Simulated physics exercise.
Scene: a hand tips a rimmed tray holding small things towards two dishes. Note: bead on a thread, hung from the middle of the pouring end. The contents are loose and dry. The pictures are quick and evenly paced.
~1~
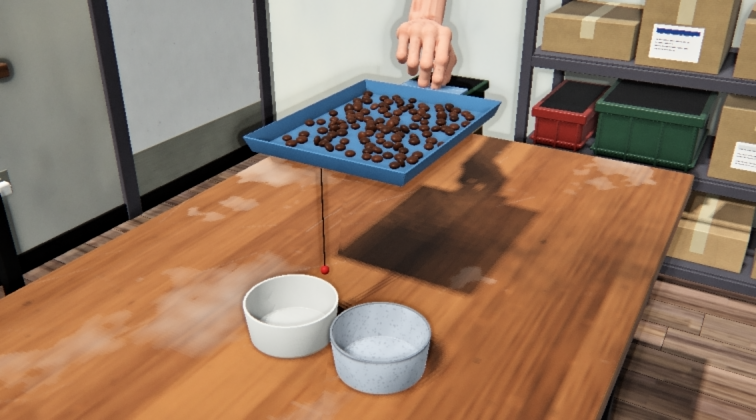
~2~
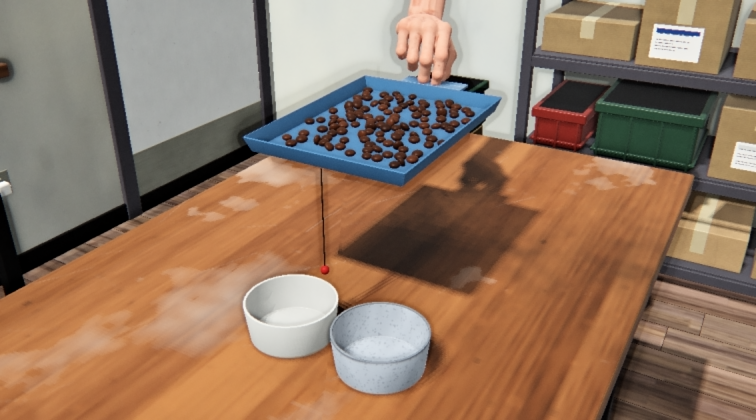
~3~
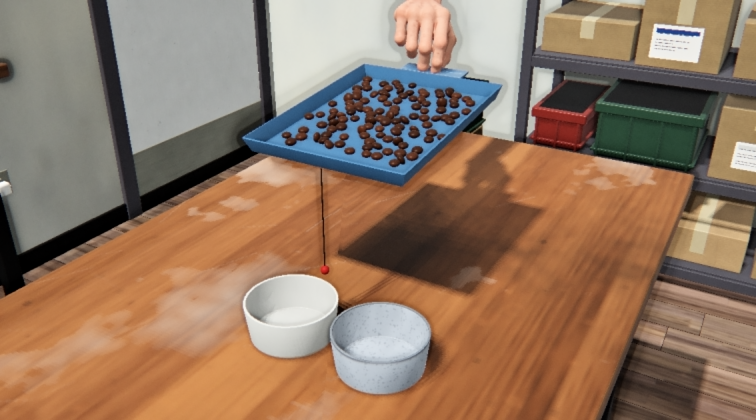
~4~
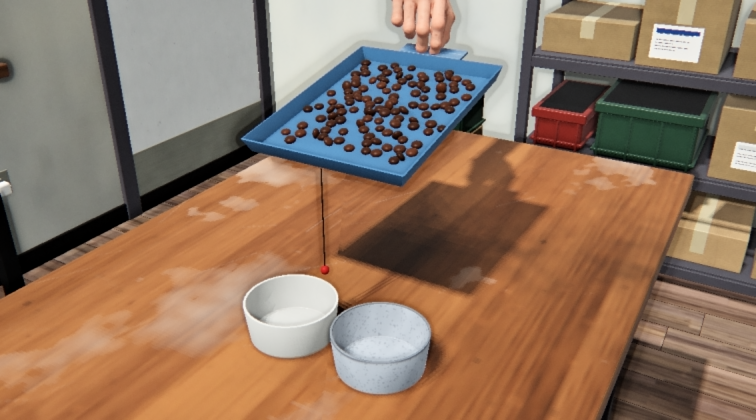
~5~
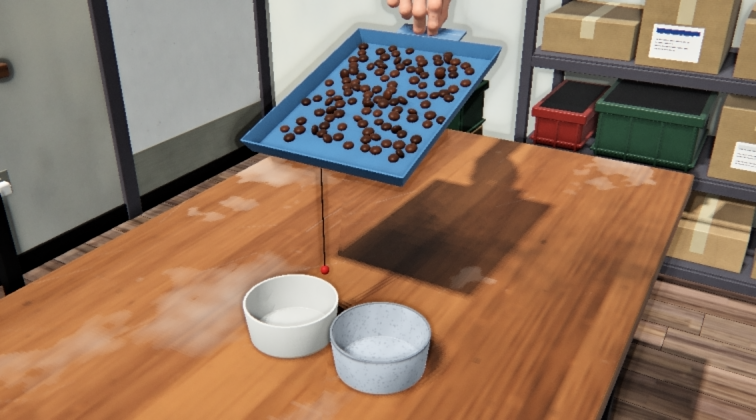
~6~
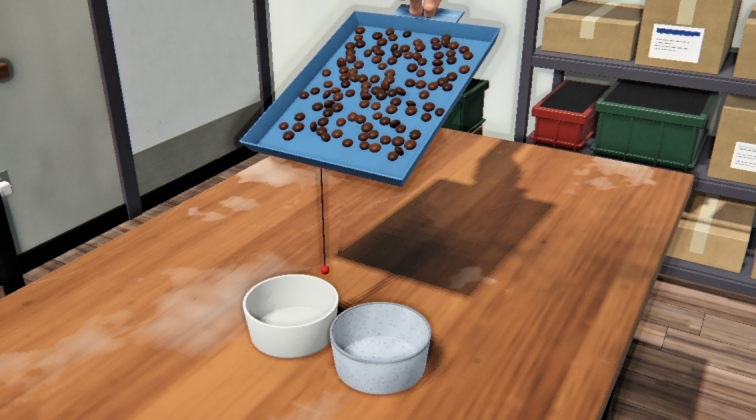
A hand steadily tilts a blue tray of brown chocolate drops above two empty dishes.
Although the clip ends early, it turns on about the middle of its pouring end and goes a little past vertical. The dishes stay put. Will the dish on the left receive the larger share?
Yes.
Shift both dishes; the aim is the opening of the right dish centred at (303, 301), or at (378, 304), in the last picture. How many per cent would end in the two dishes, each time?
Estimates in order: 60 percent, 40 percent.
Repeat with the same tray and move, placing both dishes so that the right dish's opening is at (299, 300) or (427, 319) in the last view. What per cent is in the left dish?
10 and 20 in a hundred.
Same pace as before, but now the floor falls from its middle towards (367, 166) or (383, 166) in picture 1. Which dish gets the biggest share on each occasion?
First: The dish at right. Second: The dish at right.
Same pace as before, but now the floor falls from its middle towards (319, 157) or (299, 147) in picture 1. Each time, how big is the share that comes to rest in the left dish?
Shares: About 40 in a hundred, then about 10 in a hundred.
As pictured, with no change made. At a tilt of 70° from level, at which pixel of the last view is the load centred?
Centre estimate: (318, 162).
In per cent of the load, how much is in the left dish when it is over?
Around 50 per cent.
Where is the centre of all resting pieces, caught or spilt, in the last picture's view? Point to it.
Resting centre, last picture - approx. (296, 337).
Just after the last frame, tray tipped steeply; the larger part on the tray; roughly a quarter in the air.
A moment on, tray tipped past a quarter turn; roughly a quarter in the right dish; roughly half in the left dish; roughly a quarter outside both; about a tenth in the air.
Further on, tray tipped past a quarter turn; roughly a quarter in the right dish; roughly half in the left dish; roughly a quarter outside both.
When it is over, tray tipped past a quarter turn; roughly a quarter in the right dish; roughly half in the left dish; roughly a quarter outside both.
